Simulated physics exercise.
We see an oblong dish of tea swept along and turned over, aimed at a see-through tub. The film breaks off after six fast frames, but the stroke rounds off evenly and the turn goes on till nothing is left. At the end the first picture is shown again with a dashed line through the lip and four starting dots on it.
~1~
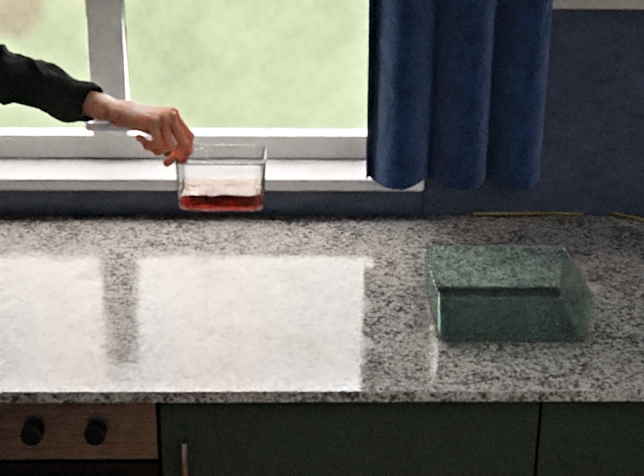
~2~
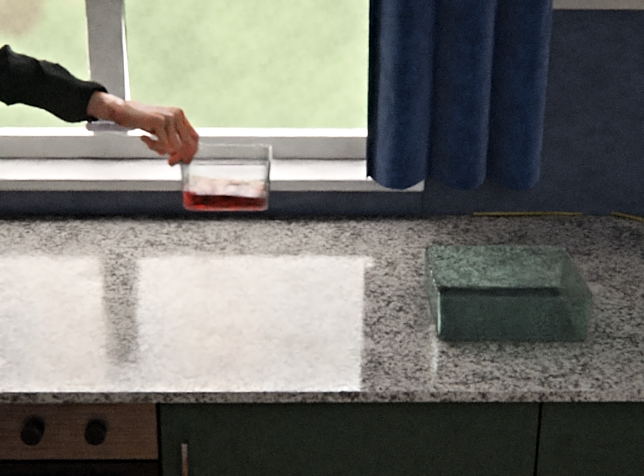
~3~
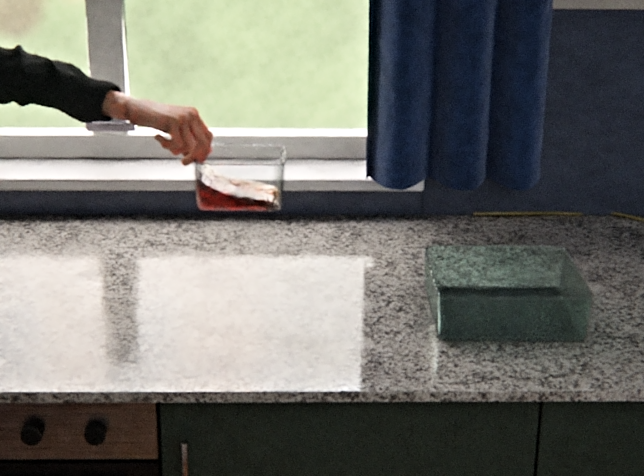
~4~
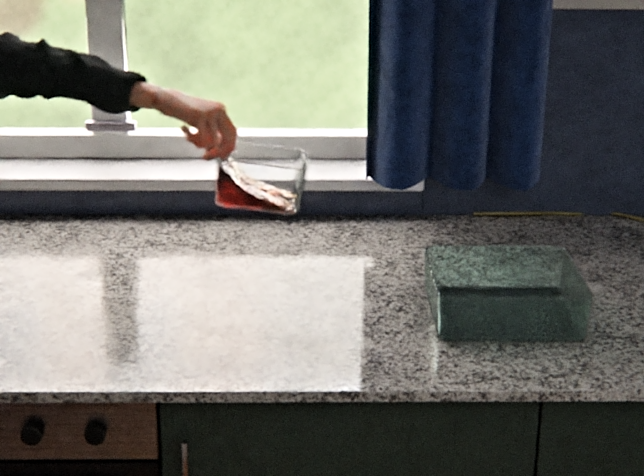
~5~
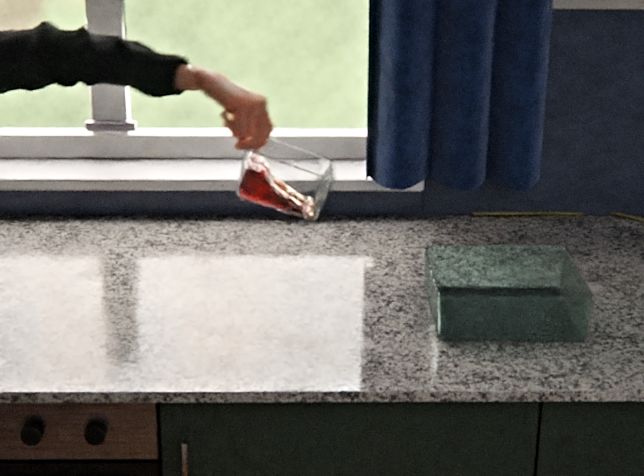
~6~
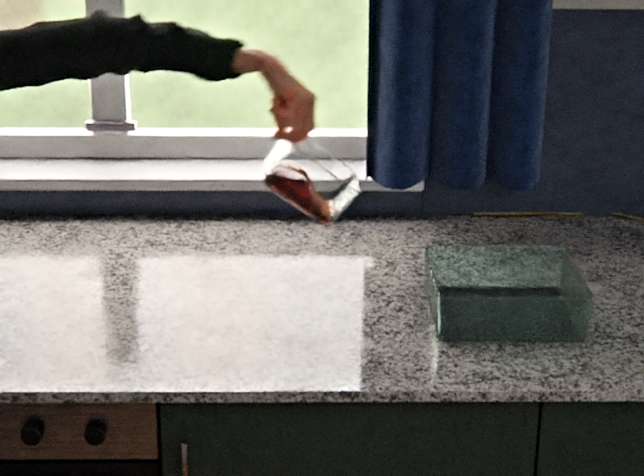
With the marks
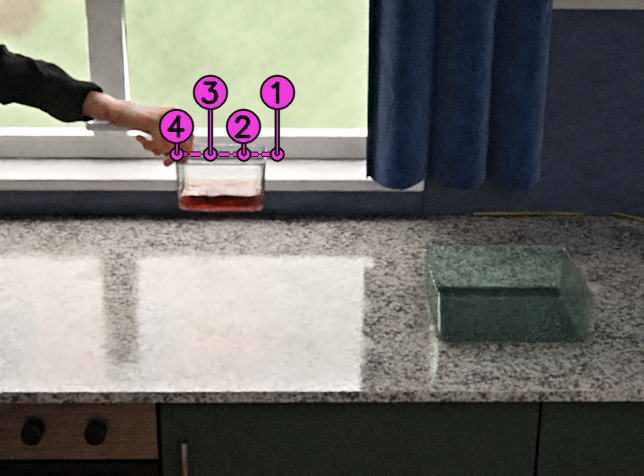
A clear oblong dish of reddish-brown liquid, held by a hand in a dark sleeve, moves right above a speckled counter, slowly at first, then tilts steeply rightward, the liquid slanting inside, while a see-through tub sits still at right.
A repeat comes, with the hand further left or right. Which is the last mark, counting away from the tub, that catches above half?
2 is the one.
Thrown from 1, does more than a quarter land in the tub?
Yes, clearly.
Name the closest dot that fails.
Here it is dot 3.
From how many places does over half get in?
Two.
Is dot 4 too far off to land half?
Yes, it does.
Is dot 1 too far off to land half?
No, that is safe.
In magenta, 1 at (277, 154); 2 at (243, 154); 3 at (210, 154); 4 at (176, 154).
With 1, about 69 % lands in the tub, 18 % falls short and 13 % goes beside or beyond.
With 2, about 68 % lands in the tub, 23 % falls short and 9 % goes beside or beyond.
With 3, about 36 % lands in the tub, 57 % falls short and 7 % goes beside or beyond.
With 4, about 17 % lands in the tub, 78 % falls short and 5 % goes beside or beyond.
